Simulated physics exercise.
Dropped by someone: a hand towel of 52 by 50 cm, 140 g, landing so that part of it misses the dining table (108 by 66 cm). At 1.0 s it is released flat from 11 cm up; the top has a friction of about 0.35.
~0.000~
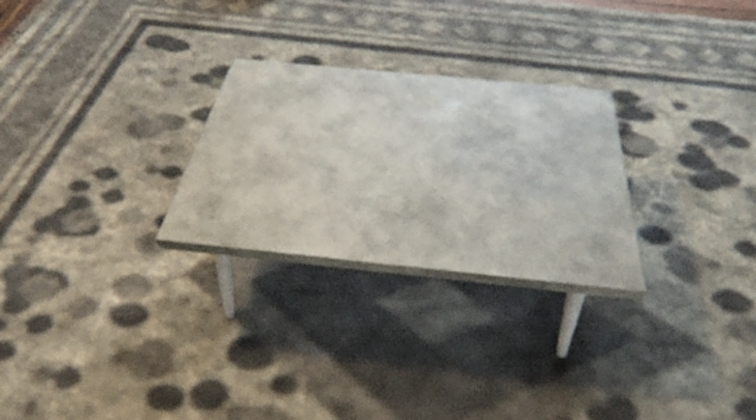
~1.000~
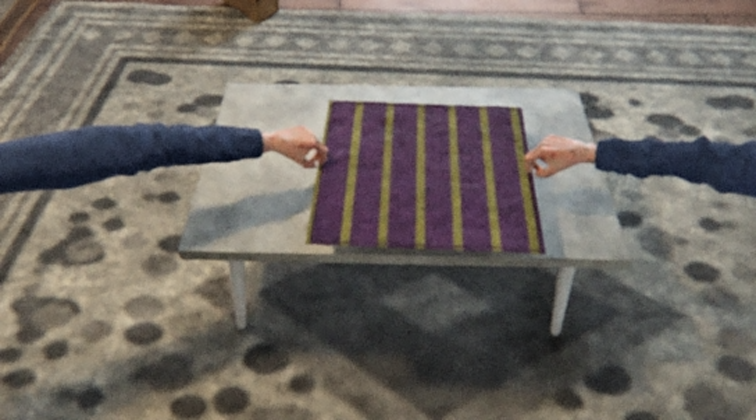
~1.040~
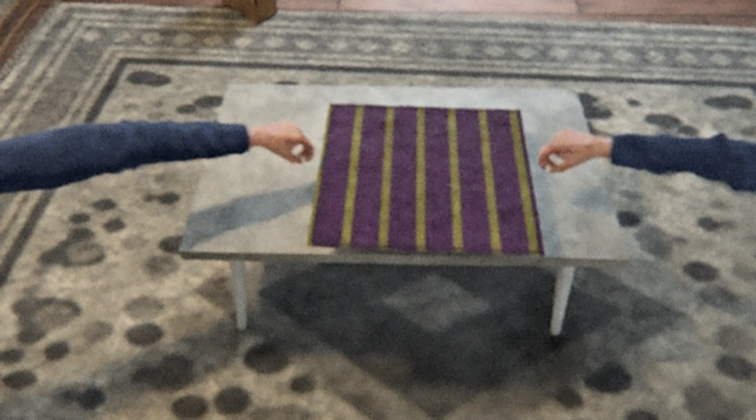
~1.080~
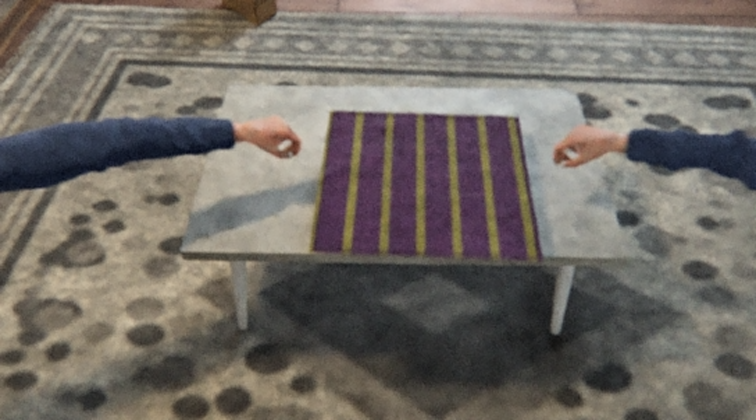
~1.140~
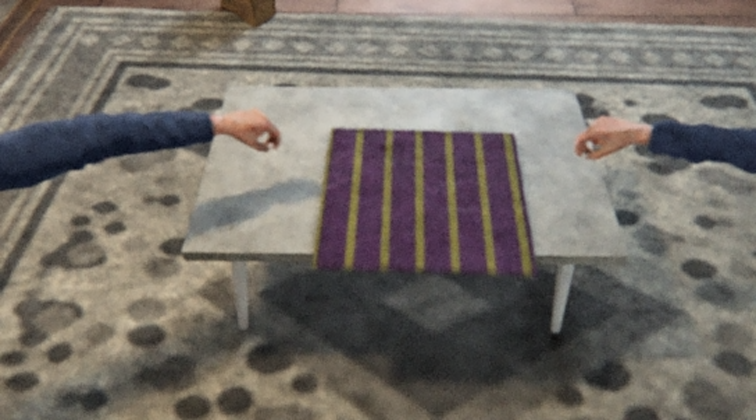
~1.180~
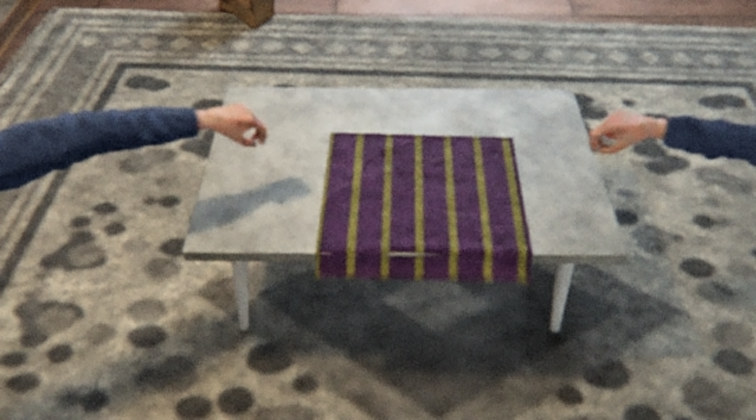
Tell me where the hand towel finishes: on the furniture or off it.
It will hang in there.
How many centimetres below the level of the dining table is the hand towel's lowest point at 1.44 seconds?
Roughly 6 centimetres below the top.
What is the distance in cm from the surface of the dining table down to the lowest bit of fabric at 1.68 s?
Roughly 6 cm.
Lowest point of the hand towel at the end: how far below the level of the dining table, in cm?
8 cm, roughly.
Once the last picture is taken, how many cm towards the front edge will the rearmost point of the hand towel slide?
I'd put it at close to 0 cm.
At 1.4 s, 85 % of the hand towel is still over the top.
At 1.7 s, 85 % of the hand towel is still over the top.
At 1.9 s, 85 % of the hand towel is still over the top.
At 2.2 s, 85 % of the hand towel is still over the top.
At 4.4 s, 85 % of the hand towel is still over the top.
